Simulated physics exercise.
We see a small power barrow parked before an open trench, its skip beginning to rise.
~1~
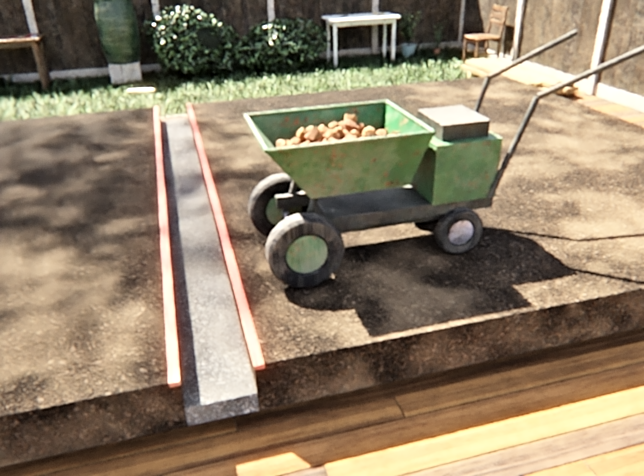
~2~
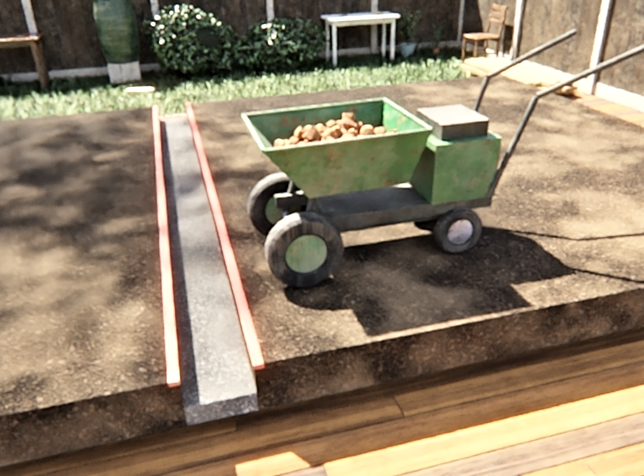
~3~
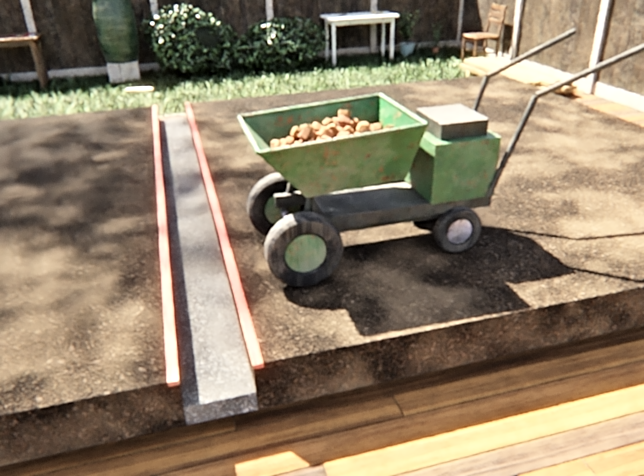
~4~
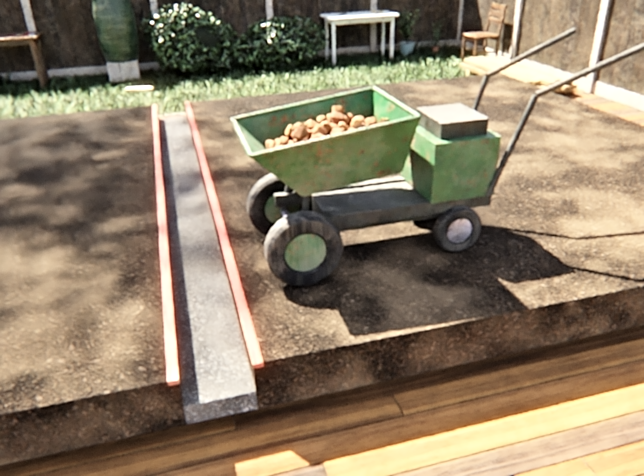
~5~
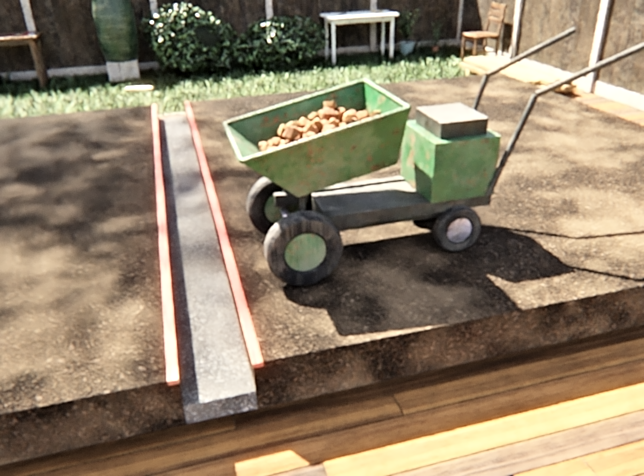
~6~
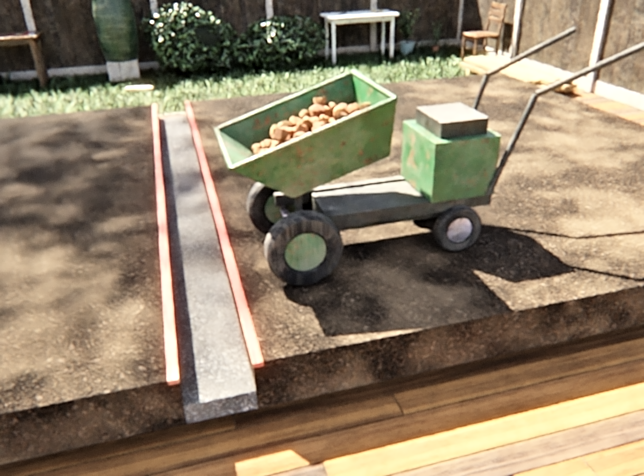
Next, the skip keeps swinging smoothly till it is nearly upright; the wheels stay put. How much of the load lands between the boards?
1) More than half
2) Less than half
(2) Less than half.
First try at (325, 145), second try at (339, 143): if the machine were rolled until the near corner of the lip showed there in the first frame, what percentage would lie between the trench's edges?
Approximately 90 per cent and 80 per cent, in that order.
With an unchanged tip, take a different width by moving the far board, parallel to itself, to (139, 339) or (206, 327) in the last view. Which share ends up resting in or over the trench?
In order: 80 per cent, then 0 per cent.
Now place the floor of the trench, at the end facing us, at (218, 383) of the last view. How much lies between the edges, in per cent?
I'd guess close to 30 percent.
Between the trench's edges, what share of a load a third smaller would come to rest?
It would be around 30 per cent of the load.
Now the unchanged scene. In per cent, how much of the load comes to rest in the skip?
It comes out at some 0 in a hundred.
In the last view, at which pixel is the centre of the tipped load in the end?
Last view, resting centre - approx. (140, 276).
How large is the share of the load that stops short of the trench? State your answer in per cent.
About 0 per cent.
Soon after the last picture, skip tipped steeply; all in the skip.
A little later, skip tipped right over; most in the skip; a small part in or heaped over the trench; about a quarter beyond it; a stray few falling.
Later still, skip tipped right over; a small part in the skip; about a quarter in or heaped over the trench; about two thirds beyond it.
By the end, skip tipped right over; about a third in or heaped over the trench; about two thirds beyond it.
